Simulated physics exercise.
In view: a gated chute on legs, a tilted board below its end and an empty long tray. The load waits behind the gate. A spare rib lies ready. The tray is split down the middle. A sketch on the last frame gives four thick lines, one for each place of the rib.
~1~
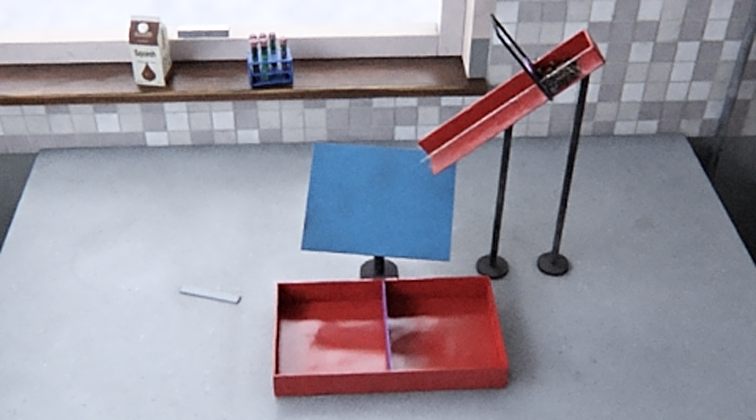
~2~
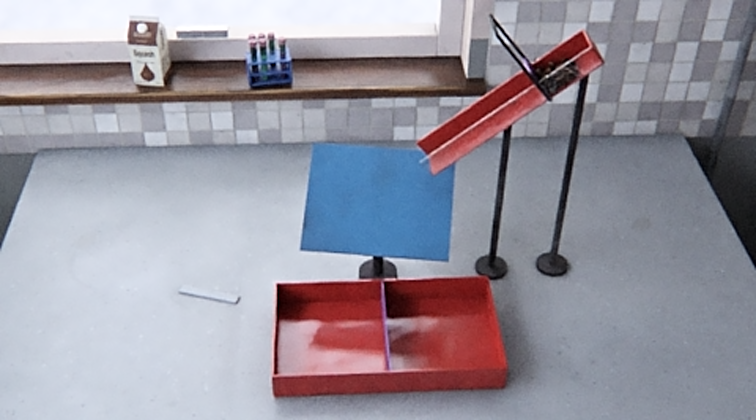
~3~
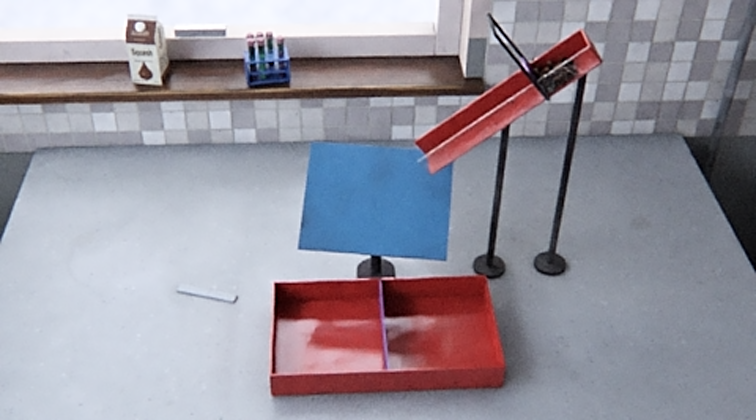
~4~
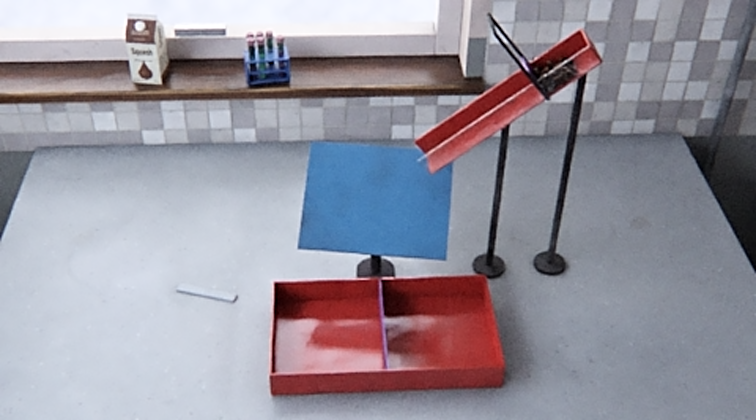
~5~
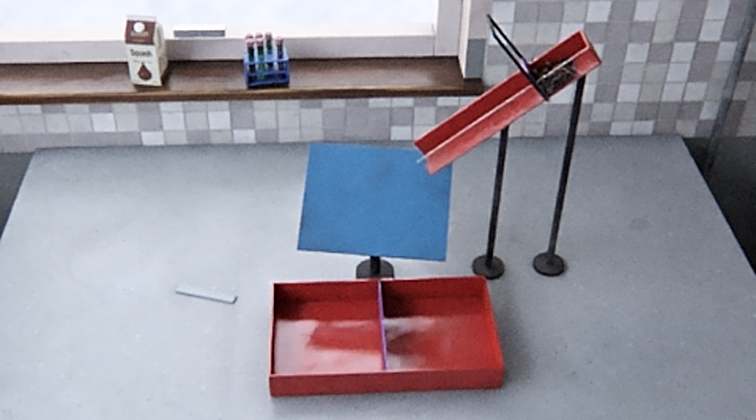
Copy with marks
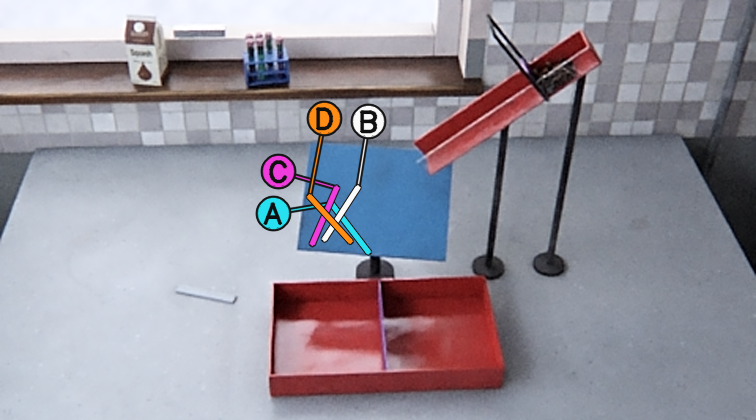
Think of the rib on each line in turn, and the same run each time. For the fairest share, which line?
The answer is line A.
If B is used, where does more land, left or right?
More lands on the left.
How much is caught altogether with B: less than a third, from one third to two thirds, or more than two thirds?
It is more than two thirds.
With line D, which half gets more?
More lands on the left.
On the marked copy, line A from (331, 203) to (368, 252); line B from (357, 187) to (324, 239); line C from (336, 188) to (312, 243); line D from (309, 196) to (350, 241).
For line A, of what is caught, roughly a third in the left half, roughly two thirds in the right.
For line B, of what is caught, every piece in the left half, not one piece in the right.
For line C, of what is caught, every piece in the left half, not one piece in the right.
For line D, of what is caught, almost all in the left half, just a few in the right.
